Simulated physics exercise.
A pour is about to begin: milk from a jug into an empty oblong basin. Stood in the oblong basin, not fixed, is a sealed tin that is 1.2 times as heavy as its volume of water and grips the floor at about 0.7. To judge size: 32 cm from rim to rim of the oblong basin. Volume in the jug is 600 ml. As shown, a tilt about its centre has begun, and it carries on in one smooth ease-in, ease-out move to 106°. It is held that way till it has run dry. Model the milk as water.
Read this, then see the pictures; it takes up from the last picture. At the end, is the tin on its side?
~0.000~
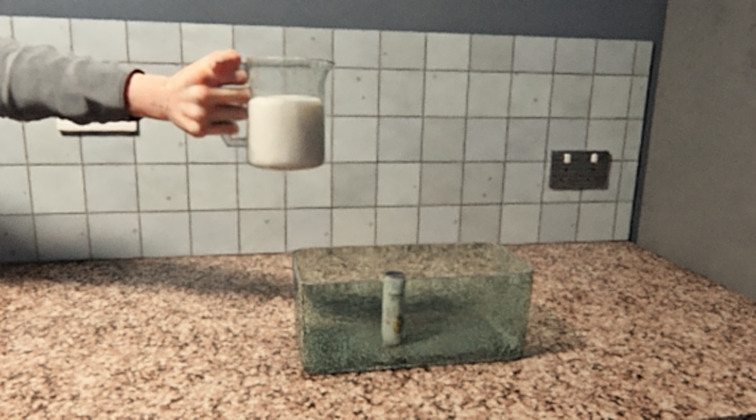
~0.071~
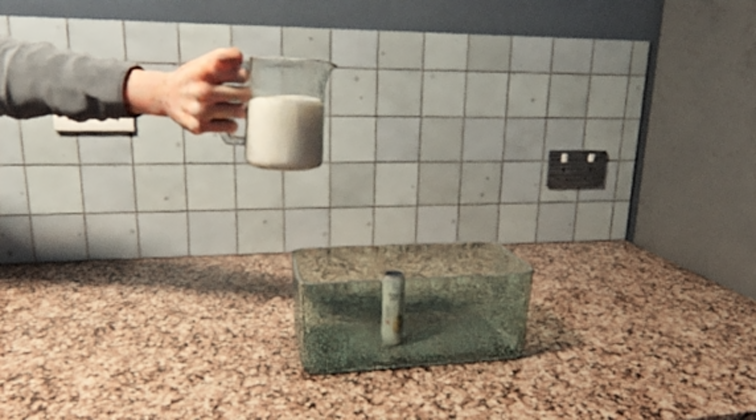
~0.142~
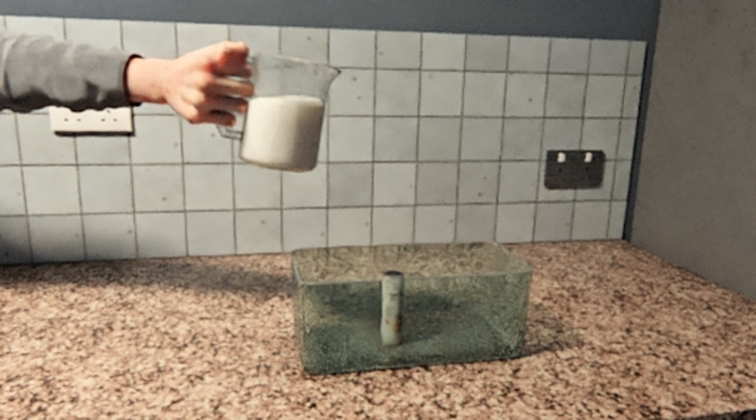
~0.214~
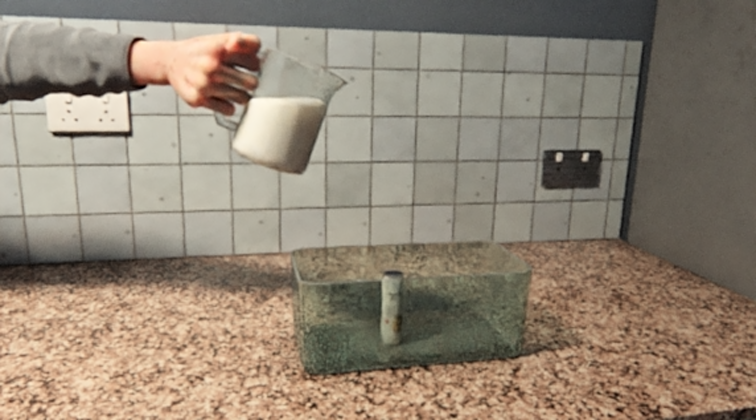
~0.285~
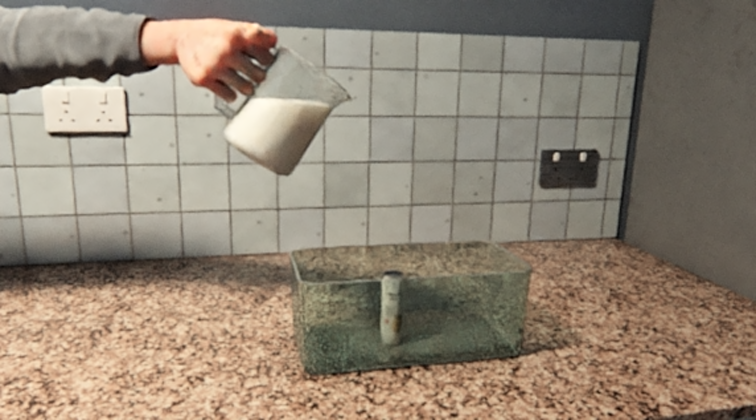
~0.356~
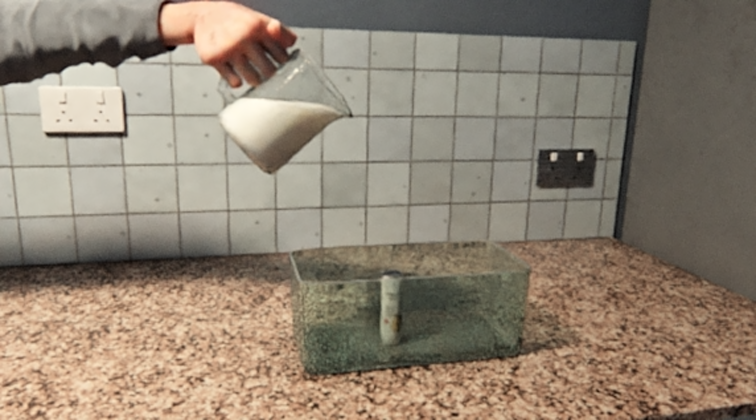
It is going to cope.
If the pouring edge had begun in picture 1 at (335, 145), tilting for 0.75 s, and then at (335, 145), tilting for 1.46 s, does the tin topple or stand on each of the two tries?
First it tips over; then it tips over.
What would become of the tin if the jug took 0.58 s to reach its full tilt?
Outcome - the tin remains standing.
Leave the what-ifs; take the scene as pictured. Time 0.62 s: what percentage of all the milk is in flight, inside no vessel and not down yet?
28 per cent.
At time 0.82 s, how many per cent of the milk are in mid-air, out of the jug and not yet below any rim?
Something like 26 per cent of the total.
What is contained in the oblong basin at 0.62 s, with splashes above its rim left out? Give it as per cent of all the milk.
About 4%.
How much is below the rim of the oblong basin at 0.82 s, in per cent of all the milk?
Roughly 52 %.
Then, 0.62 s in, the tilt is 99° and 68 per cent is still to pour; the tin stands where it began.
Then, 0.82 s in, the tilt is 106° and 22 per cent is still to pour; the tin stands where it began.
Then, 1.03 s in, the tilt is 106° and 5 per cent is still to pour; the tin stands where it began.
Then, 1.25 s in, the tilt is 106° and 1 per cent is still to pour; the tin stands where it began.
Finally, the tin stands where it began.
